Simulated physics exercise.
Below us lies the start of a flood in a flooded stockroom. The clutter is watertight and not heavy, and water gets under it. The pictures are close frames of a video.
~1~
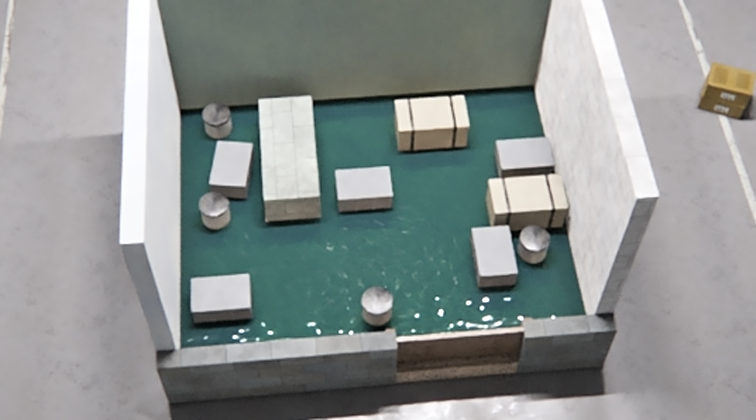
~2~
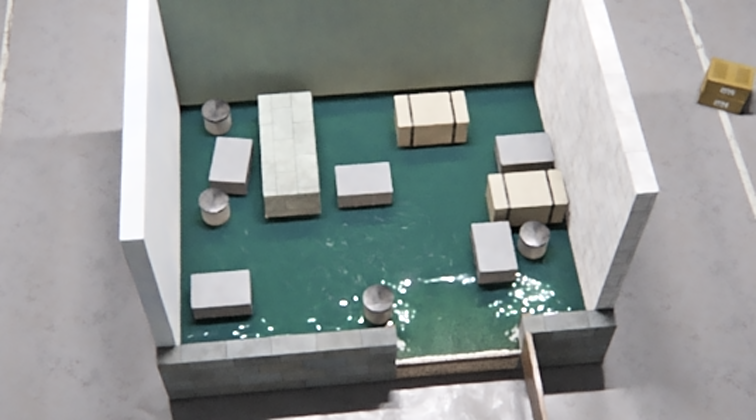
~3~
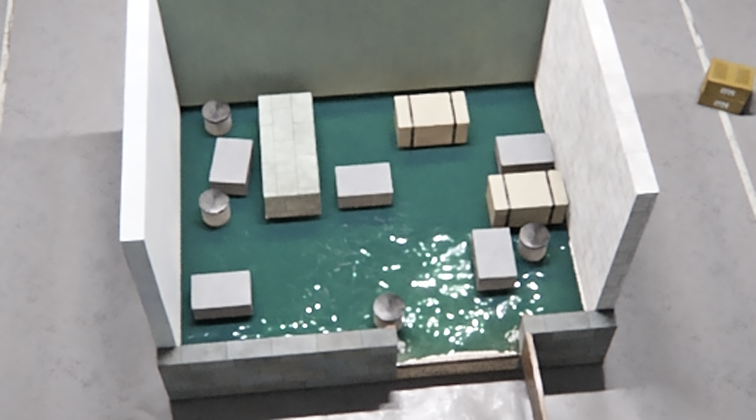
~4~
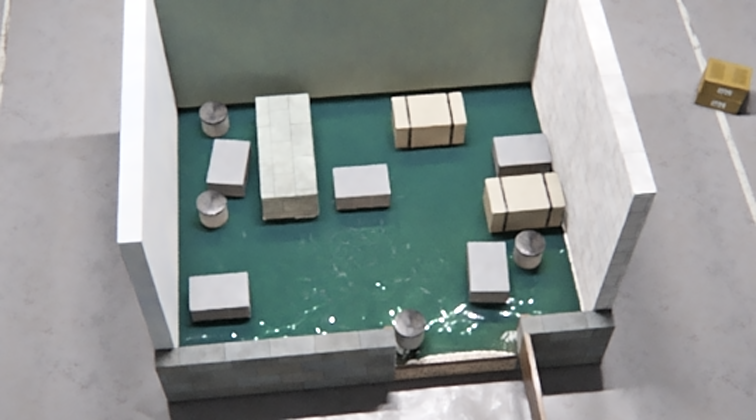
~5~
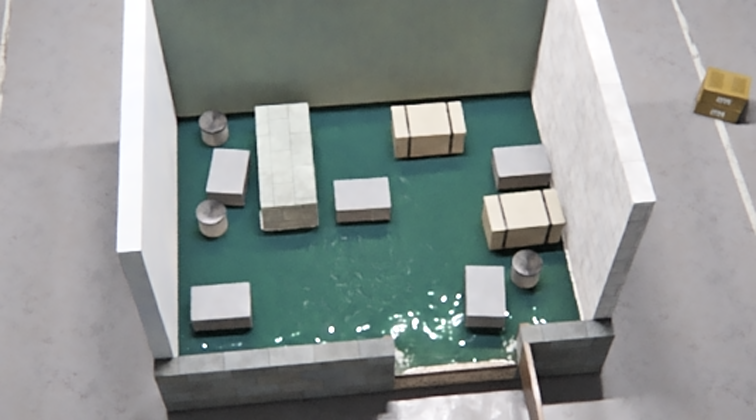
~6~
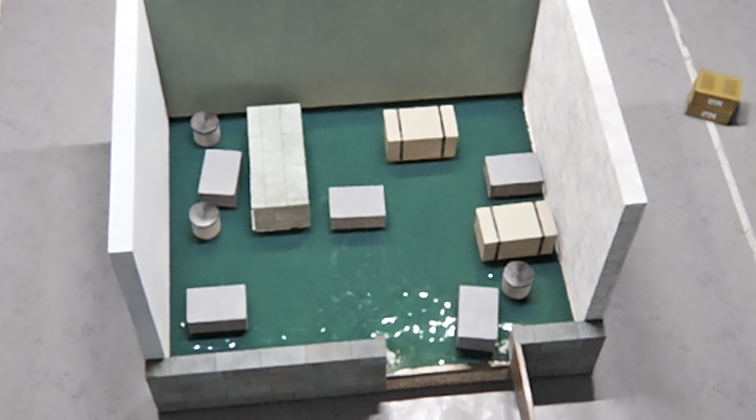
Green water glittered and rippled across the walled room as the front gate opened, and a small grey drum drifted right and out of sight at the gap, while nearby boxes slowly shifted.
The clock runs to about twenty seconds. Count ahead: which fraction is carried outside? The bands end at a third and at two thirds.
That comes to two thirds or above.
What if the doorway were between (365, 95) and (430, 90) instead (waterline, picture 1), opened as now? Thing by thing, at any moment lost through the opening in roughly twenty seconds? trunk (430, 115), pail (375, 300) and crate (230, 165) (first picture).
In that order: Yes, no, left behind.
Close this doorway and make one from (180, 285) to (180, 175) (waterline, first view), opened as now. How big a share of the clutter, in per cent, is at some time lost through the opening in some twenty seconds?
Roughly 50 per cent.
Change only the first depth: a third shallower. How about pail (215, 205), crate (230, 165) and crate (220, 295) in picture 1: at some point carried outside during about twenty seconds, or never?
As listed: Stays, left behind, no.
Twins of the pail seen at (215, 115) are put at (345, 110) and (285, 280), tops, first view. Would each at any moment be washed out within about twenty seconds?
In turn: Left behind, washed out.
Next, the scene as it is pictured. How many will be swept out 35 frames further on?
That makes 7.
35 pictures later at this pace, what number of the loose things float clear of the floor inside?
It comes to 4.
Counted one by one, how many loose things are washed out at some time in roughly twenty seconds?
It comes to 8.
A moment on, 2 of 11 are out; 9 afloat.
Next, 3 of 11 are out; 8 afloat.
Later, 7 of 11 are out; 4 afloat.
In the end, 8 of 11 are out; 3 afloat.
